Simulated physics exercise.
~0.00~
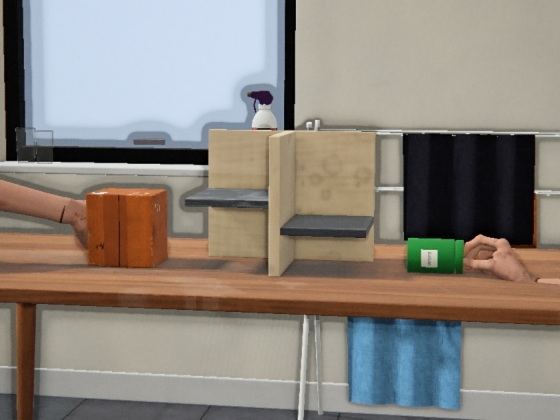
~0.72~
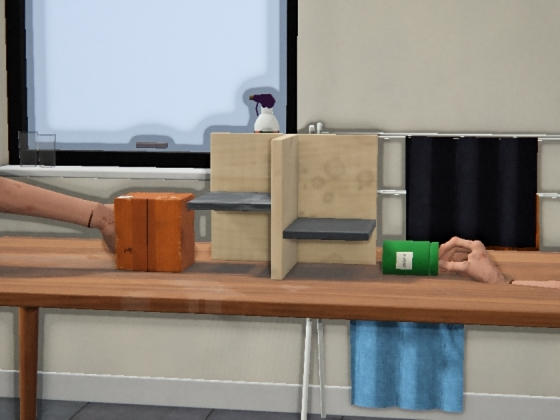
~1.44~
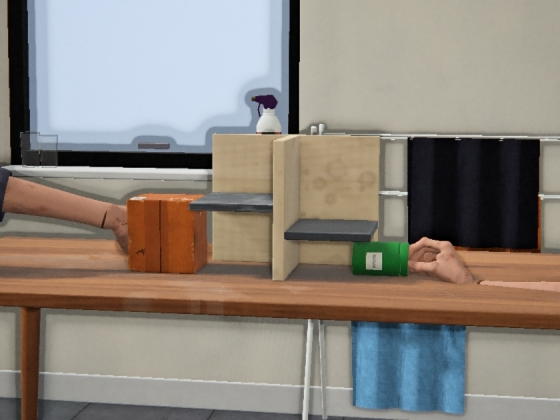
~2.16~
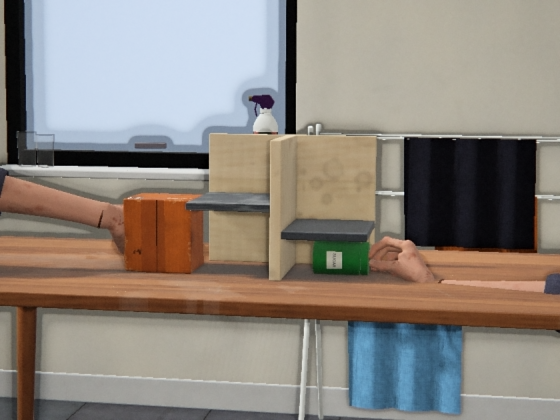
On a wooden table below a window, a plywood stand with two dark shelves sits between an orange box on the left and a green jar lying on its side on the right. A hand at each side pushes its object inward. The box slides right toward the higher shelf while the jar slides left toward the lower one. Both reach the openings, and the box stops at the shelf's edge, too tall to pass beneath. The jar keeps moving left and ends up under the lower shelf, with the hand still close beside it.
